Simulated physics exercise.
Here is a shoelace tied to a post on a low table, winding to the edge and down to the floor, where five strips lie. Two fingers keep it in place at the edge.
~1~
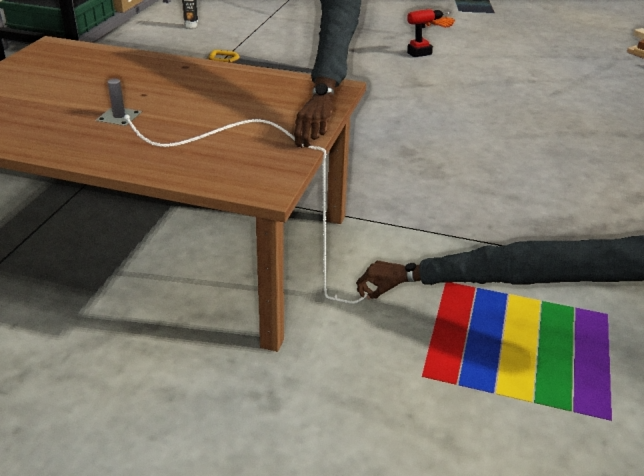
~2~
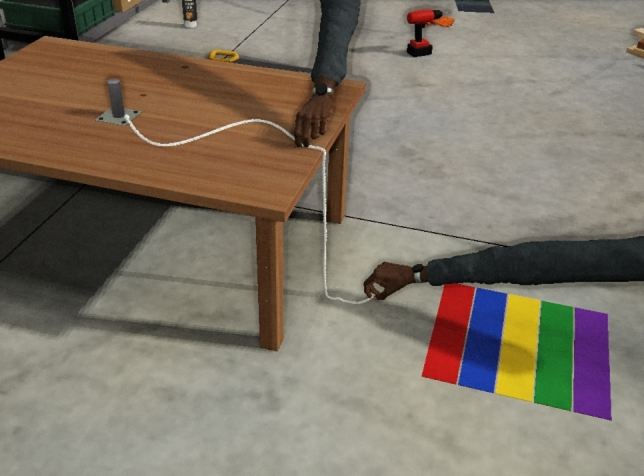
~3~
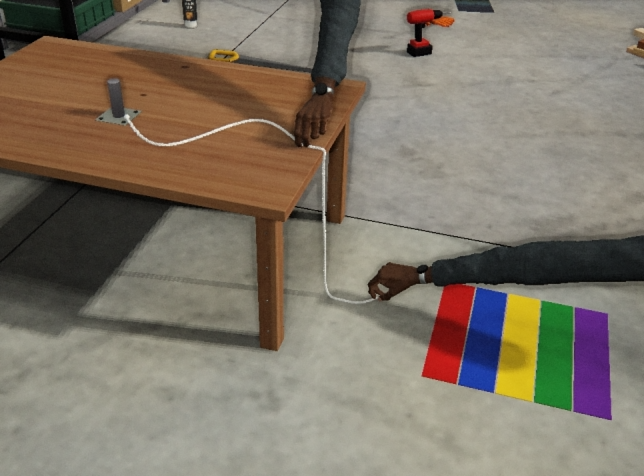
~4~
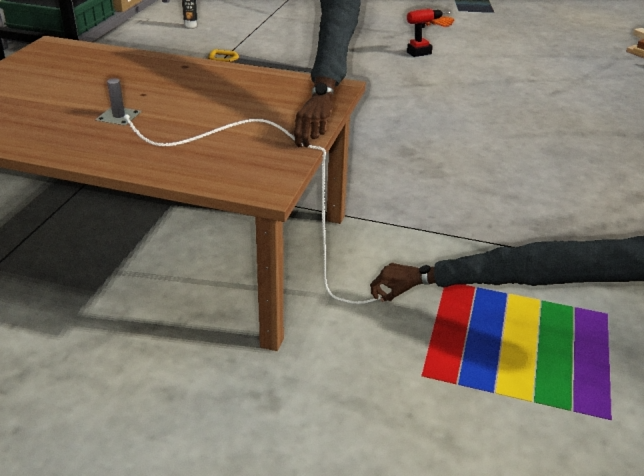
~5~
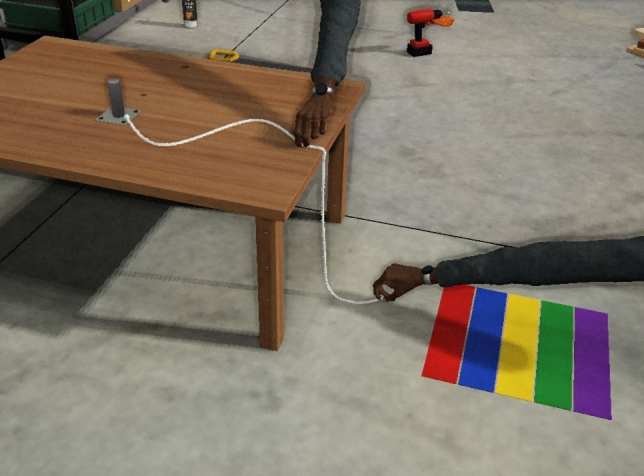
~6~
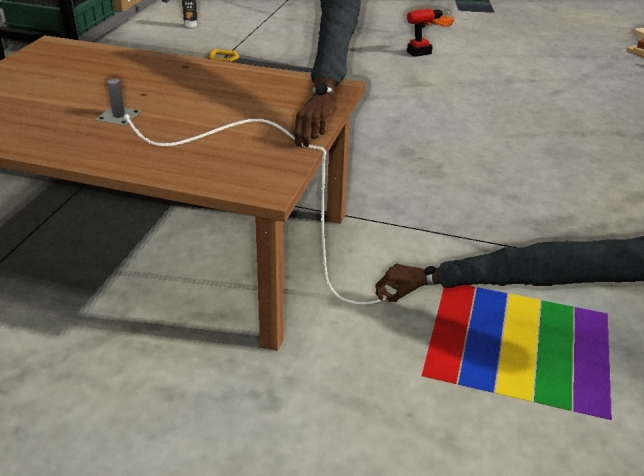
A white cord runs from a grey post on a low brown wooden table, over the edge and down to a grey concrete floor, seen from above. One hand presses it at the table's edge while another holds its lower end, left of red, blue, yellow, green and purple strips. The lower hand draws the end slightly right; the upper hand and camera stay still.
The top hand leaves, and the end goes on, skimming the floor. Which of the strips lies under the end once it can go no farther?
The green one.
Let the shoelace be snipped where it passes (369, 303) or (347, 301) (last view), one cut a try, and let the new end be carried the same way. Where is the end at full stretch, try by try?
In turn, around (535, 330) and around (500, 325).
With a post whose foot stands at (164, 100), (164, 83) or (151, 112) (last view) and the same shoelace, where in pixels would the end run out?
Taking the tries in turn, you get (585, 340), (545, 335) and (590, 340).
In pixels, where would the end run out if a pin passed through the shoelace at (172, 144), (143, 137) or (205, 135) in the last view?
Near (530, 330), then (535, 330), then (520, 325).
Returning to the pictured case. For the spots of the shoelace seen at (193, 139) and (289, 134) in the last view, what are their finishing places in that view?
One finishes at (226, 133) and the other at (339, 164).
A little later, end near (483, 319); over blue.
Next, end near (531, 329); over yellow.
When it is tight, end near (559, 335); over green. It gets as far as the green strip.
